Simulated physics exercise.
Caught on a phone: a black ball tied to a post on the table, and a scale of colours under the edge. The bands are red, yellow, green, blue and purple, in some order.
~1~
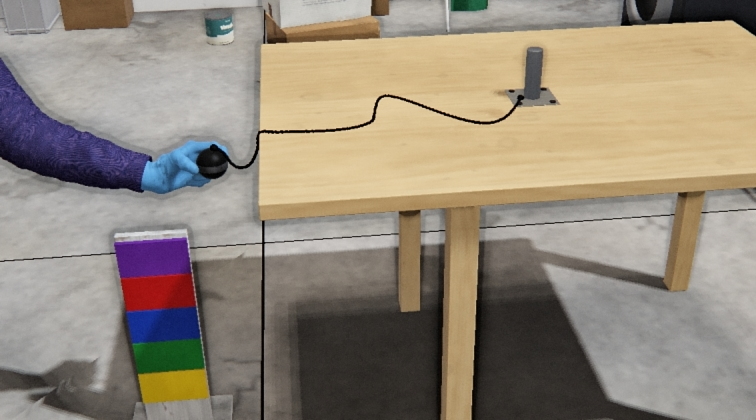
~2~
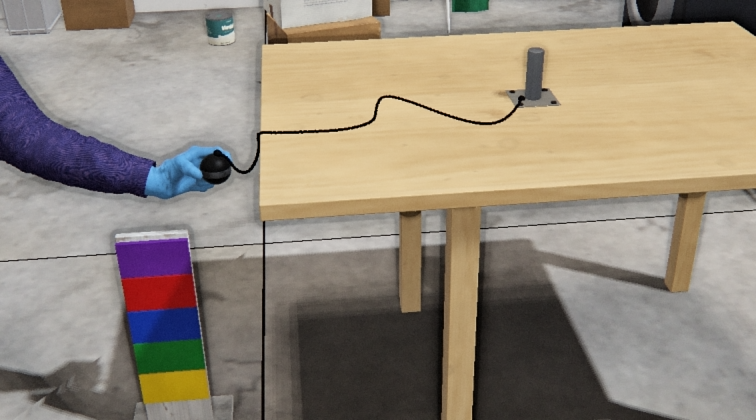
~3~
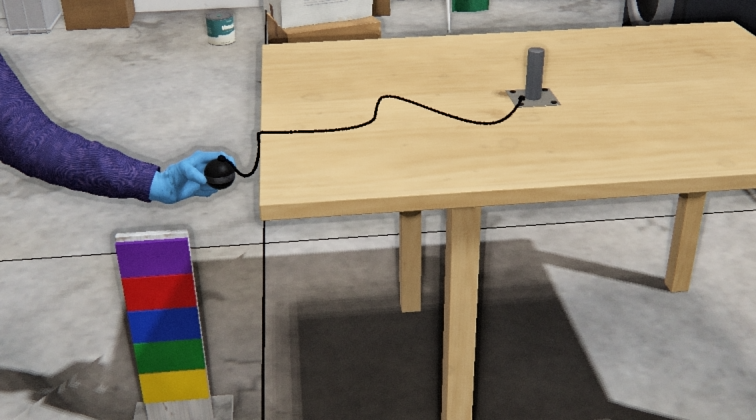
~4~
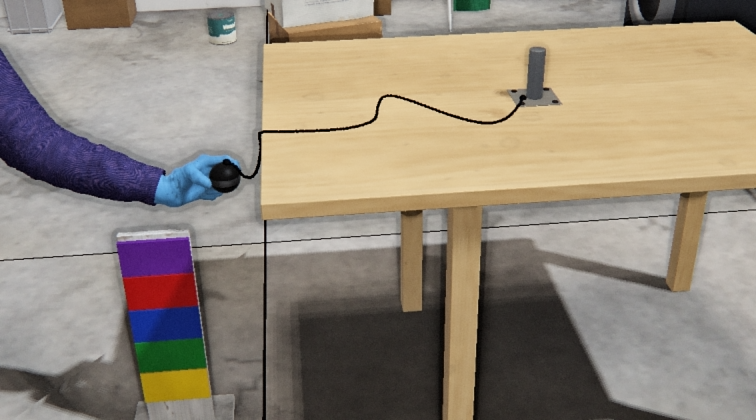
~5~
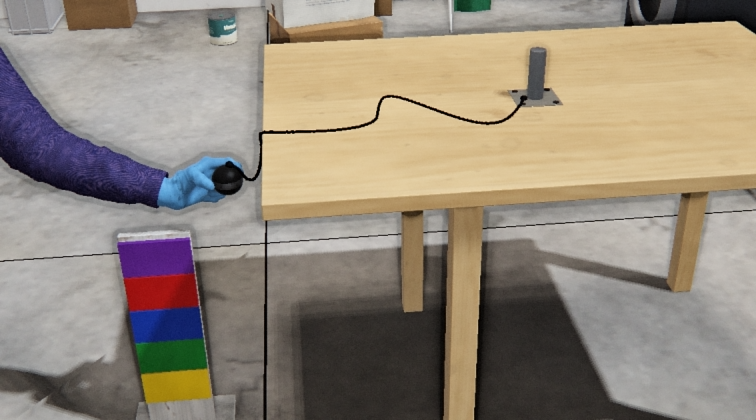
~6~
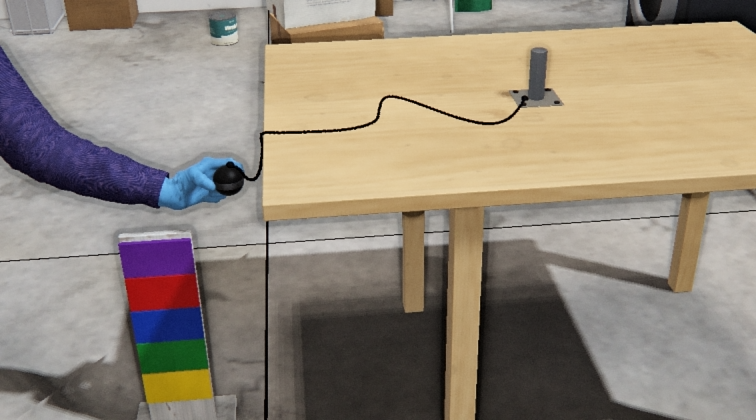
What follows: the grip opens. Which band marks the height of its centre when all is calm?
The blue one.
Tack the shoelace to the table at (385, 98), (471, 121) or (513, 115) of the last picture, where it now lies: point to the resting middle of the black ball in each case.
The places are (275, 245), (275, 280) and (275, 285).
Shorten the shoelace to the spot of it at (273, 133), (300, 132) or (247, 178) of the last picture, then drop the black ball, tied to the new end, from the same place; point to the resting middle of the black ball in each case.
Try by try, around (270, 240), (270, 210) and (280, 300).
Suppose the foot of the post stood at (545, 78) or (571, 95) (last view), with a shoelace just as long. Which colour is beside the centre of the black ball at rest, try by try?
Try by try: Red; red.
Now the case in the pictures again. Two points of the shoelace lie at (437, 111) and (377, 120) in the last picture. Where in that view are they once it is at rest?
At (390, 113), then (267, 129).
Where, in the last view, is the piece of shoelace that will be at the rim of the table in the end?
Near (374, 122).
Soon after, ball near (286, 298); level with blue.
After that, ball near (273, 315); level with blue.
In the end, ball near (278, 313); level with blue. The shoelace holds its middle at blue.
